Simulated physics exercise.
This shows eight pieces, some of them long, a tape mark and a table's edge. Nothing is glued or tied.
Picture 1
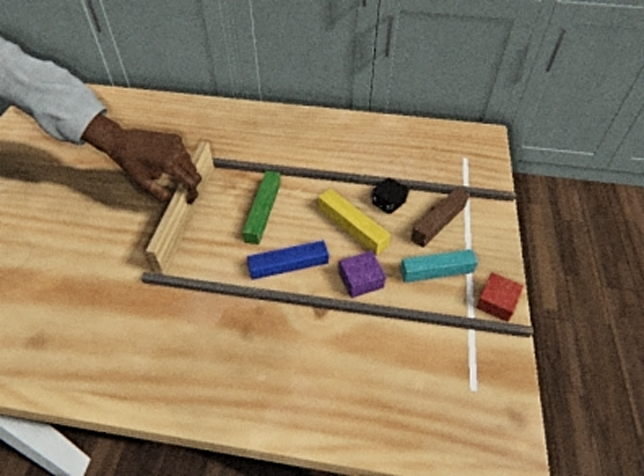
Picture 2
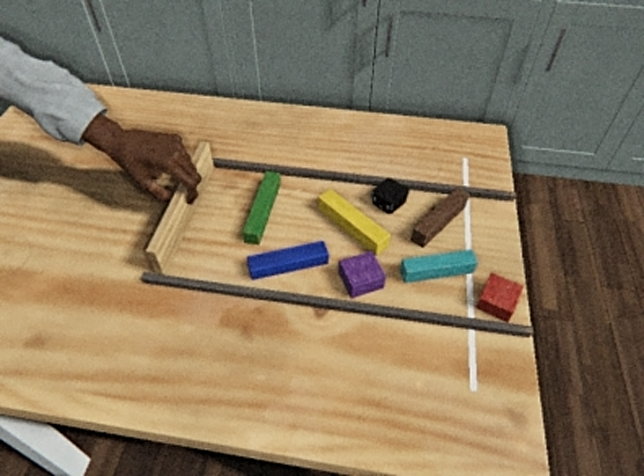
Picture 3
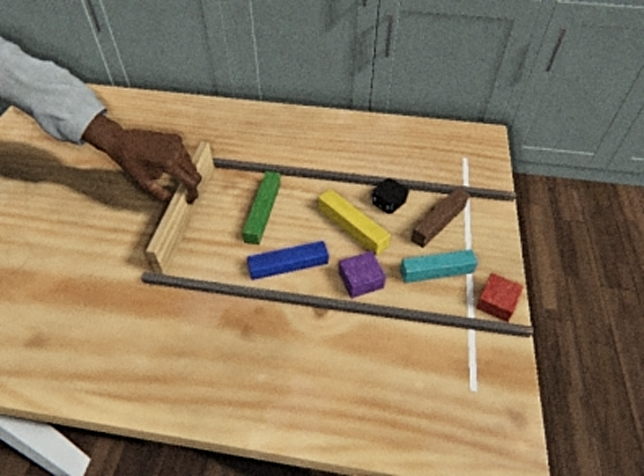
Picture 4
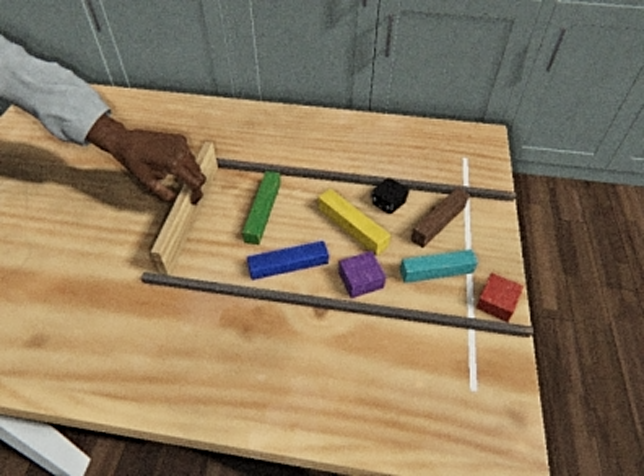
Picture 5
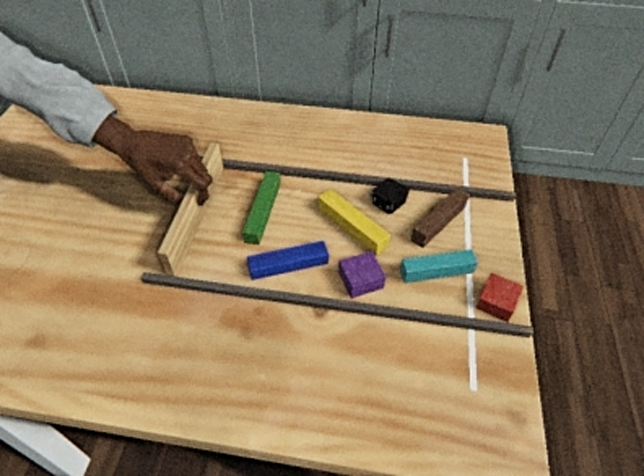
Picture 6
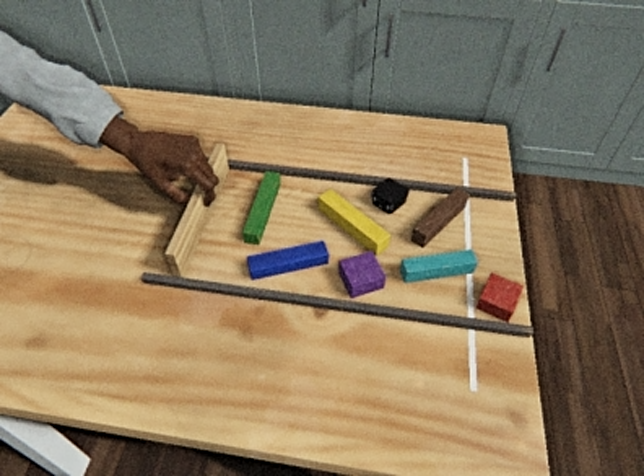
A hand held a wooden board upright between two dark rails, kept still at first, then slid it slightly right toward the green bar, while the eight colored blocks on the table stayed put.
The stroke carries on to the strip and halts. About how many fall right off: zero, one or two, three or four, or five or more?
Here the number that fall off is three or four.
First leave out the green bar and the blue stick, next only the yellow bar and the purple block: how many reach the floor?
Fallen: 1, and 1 in the other try.
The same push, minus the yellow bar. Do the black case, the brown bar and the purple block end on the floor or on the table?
The black case is kept, the brown bar falls, the purple block survives.
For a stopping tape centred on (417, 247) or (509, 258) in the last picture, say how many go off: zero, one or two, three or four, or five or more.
For each place: Zero; at least five.
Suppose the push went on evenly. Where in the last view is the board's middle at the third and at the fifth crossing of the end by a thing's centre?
Its middle is around (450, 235) and later (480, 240).
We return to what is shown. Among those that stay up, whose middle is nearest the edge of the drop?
That is the yellow bar.
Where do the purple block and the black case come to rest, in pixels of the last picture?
Near (515, 301) and (512, 210).
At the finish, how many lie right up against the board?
That makes 2.
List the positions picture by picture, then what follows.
Red block (500, 297); brown bar (441, 217); turquoise bar (439, 266); board (184, 204); tape (469, 253), in the first picture.
Brown bar (441, 217); purple block (362, 274), in the second picture.
Turquoise bar (439, 266); board (184, 204), in the third picture.
Red block (500, 297); yellow bar (353, 221), in the fourth picture.
Brown bar (441, 217); green bar (263, 207), in the fifth picture.
Red block (500, 297); brown bar (441, 217); turquoise bar (439, 266); board (201, 206); tape (469, 253), in the sixth picture.
Early on, none off yet; red block at rest near (500, 297); brown bar at rest near (441, 217); turquoise bar at rest near (439, 266).
Finally, the number that fall off is three or four; lost, turquoise bar, brown bar and red block.
